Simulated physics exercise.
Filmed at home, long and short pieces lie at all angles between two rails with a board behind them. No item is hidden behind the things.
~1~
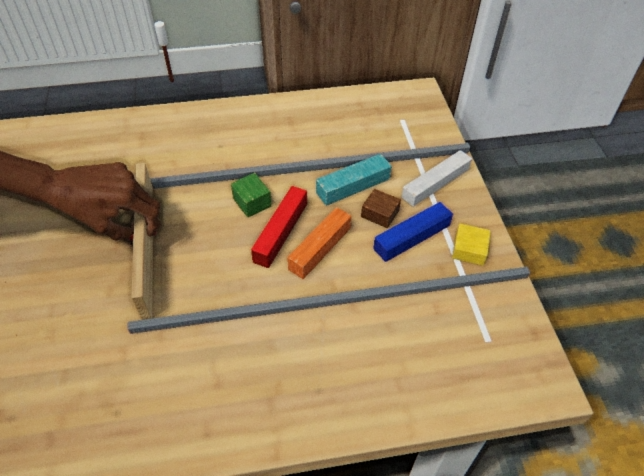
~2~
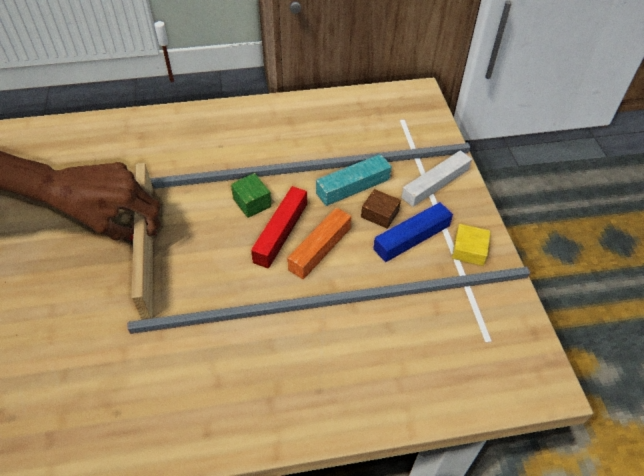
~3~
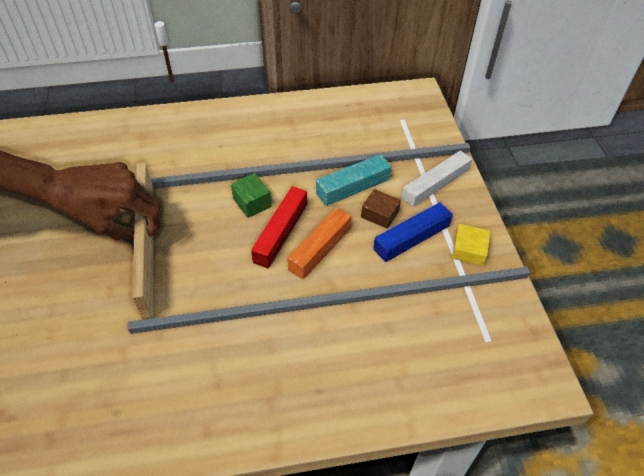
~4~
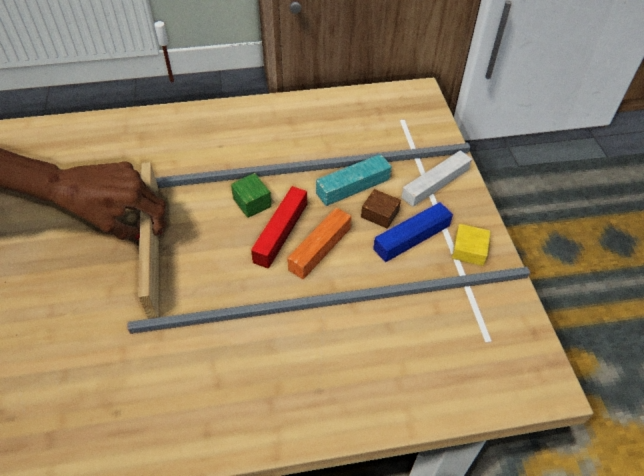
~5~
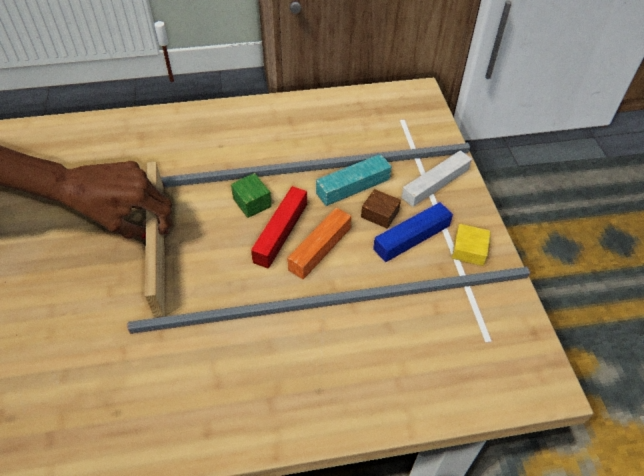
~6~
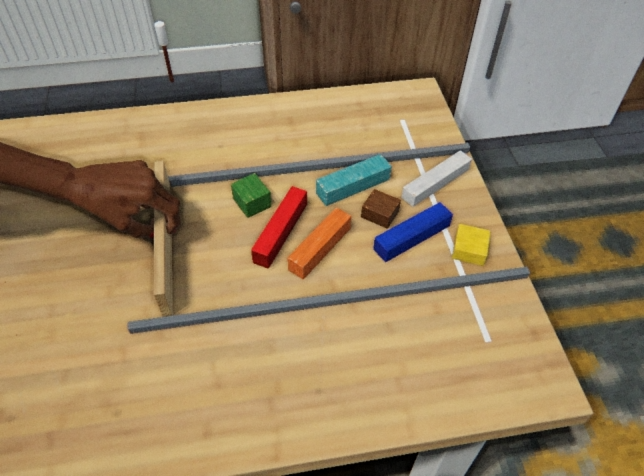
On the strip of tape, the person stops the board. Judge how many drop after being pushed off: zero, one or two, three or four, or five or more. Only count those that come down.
Number dropping: Three or four.
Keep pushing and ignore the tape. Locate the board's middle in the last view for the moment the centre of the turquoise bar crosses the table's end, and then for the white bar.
First one: Around (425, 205). Other one: Around (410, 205).
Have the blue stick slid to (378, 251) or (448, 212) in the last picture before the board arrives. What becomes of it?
Taking the places in order, the piece stays up and ends up below.
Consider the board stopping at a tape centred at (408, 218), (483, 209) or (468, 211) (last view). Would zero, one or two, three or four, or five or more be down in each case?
In turn: None; more than four; more than four.
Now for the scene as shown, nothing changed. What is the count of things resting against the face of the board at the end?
3 of them.
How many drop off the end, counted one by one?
The total is 3.
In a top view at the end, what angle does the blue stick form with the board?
It works out to near 35°.
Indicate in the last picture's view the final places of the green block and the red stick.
The green block comes to rest at (441, 176), and the red stick comes to rest at (465, 204).
Soon after, none off yet; yellow block at rest near (471, 245); white bar at rest near (437, 178); blue stick at rest near (413, 231).
In the end, the number that fall off is three or four; gone, turquoise bar, white bar and yellow block.
